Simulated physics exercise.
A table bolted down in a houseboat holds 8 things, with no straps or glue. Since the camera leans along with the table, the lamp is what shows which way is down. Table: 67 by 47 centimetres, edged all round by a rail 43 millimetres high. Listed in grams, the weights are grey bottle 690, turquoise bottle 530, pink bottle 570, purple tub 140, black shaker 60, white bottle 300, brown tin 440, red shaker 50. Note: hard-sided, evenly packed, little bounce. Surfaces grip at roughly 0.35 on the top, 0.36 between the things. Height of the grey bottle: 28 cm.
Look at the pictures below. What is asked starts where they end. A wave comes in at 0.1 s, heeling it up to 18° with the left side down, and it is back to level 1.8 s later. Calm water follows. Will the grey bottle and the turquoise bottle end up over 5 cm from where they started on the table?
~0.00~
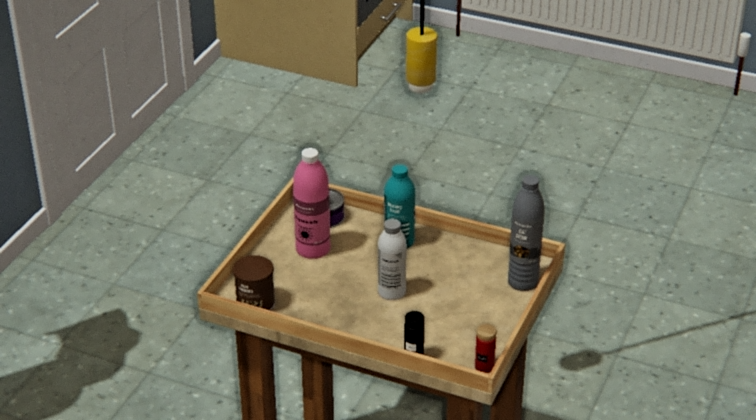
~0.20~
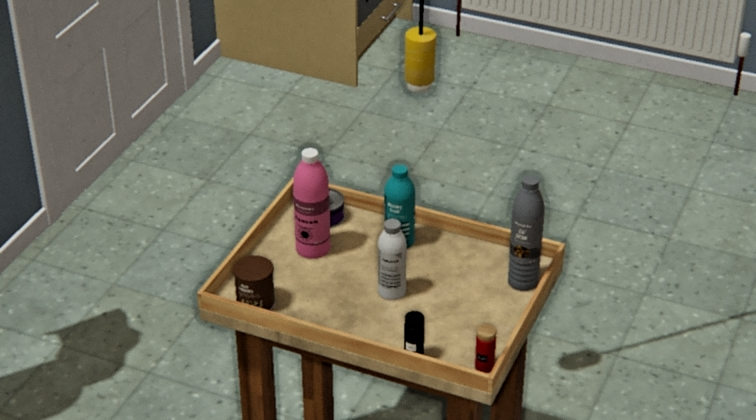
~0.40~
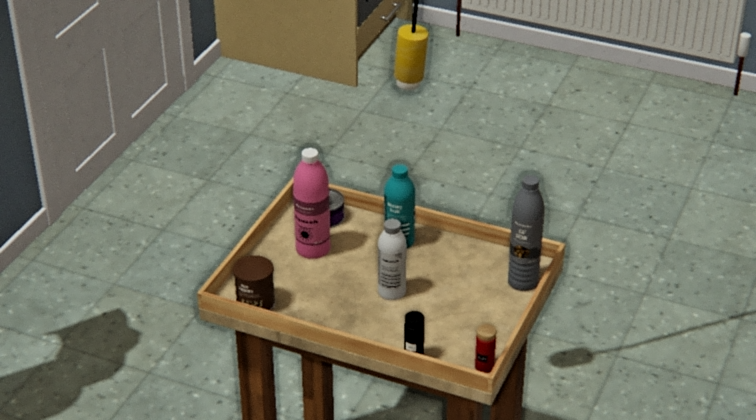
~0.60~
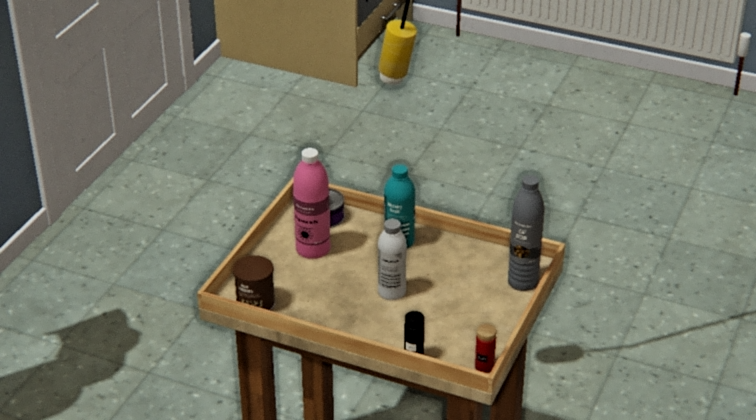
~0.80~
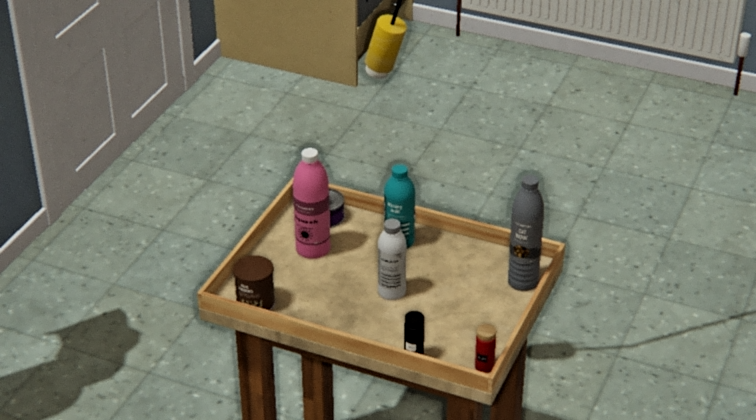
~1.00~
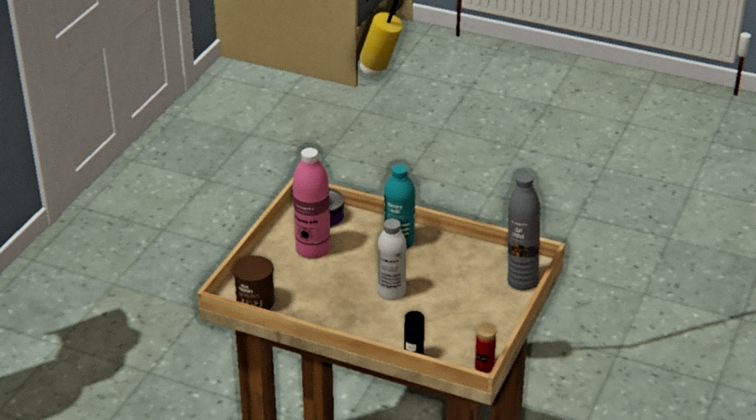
As I see it, the grey bottle will travel too far; the turquoise bottle will travel too far.
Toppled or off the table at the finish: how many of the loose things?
Total: 2.
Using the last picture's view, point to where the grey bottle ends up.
It finishes at roughly (439, 268).
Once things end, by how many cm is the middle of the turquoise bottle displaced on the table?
Net distance near 16 cm.
By 1.40 s, floor tilted 11°, left side down; grey bottle rocked 70° off its seat near (458, 237); turquoise bottle rocked 7° off its seat near (395, 202).
By 1.50 s, floor tilted 7°, left side down; grey bottle on its side near (443, 256); turquoise bottle rocked 40° off its seat near (373, 194).
By 1.70 s, floor tilted 2°, left side down; grey bottle on its side near (442, 260); turquoise bottle rocked 72° off its seat near (351, 193); purple tub 3 cm from its spot.
When it is over (3.3 s), lying over on the table, grey bottle and turquoise bottle; the other 6 within 5 cm of the start. In the last view, grey bottle near (439, 268), turquoise bottle near (353, 193).
